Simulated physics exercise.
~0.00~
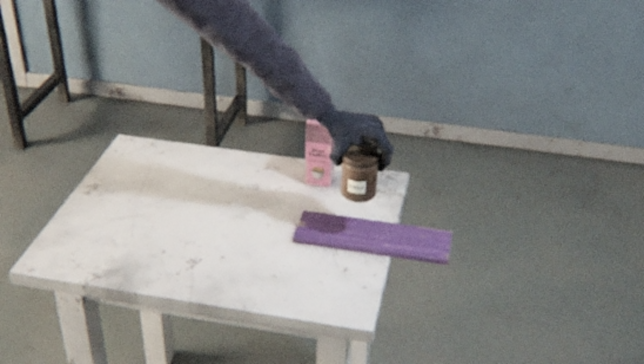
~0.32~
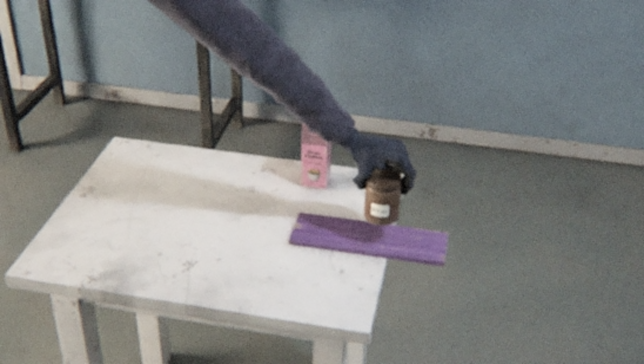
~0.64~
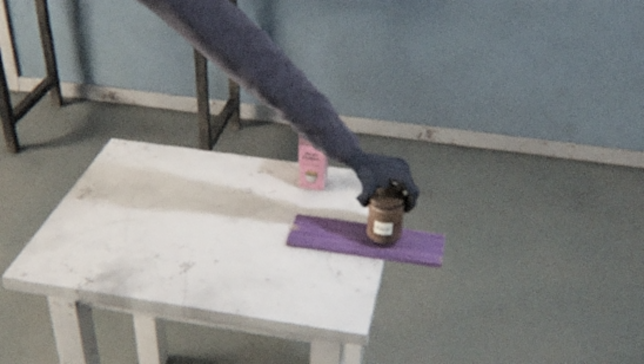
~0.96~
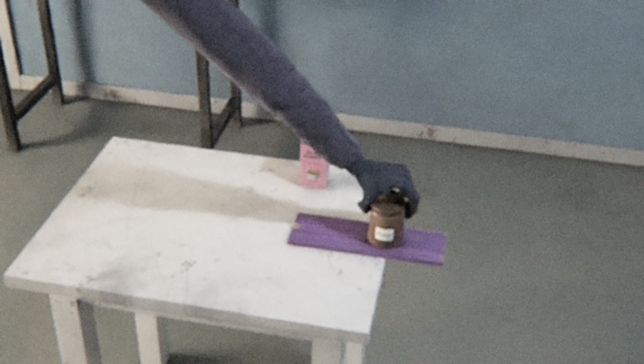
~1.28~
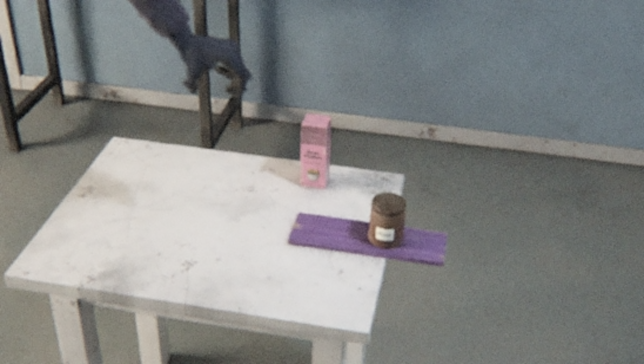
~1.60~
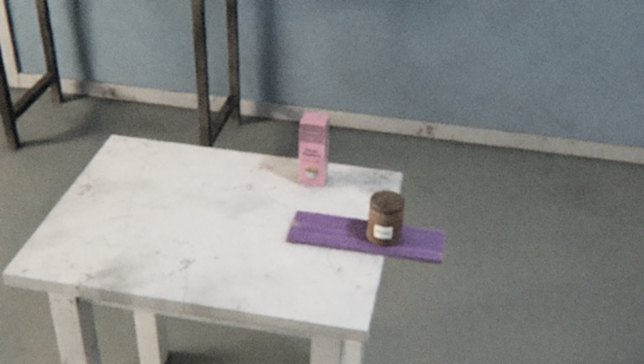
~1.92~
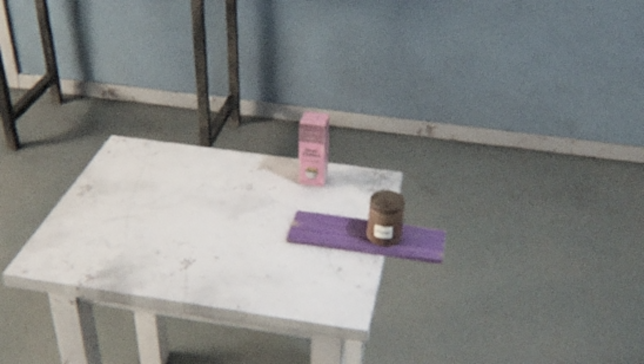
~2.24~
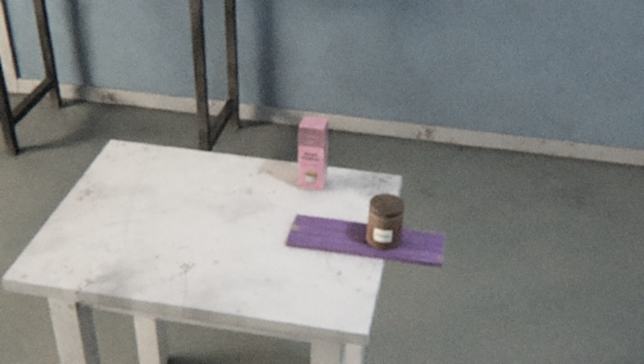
A brown jar with a pale label hangs from a dark-gloved hand above a white table, seen from slightly above by a gently swaying camera in a room with a blue wall and grey floor. A purple board juts past the table's right edge, and a pink carton stands upright behind it. The hand carries the jar right and down, then sets it upright on the board near the table's edge. The fingers let go and the arm draws back up to the left, out of view. The board stays balanced, with jar and carton still standing.
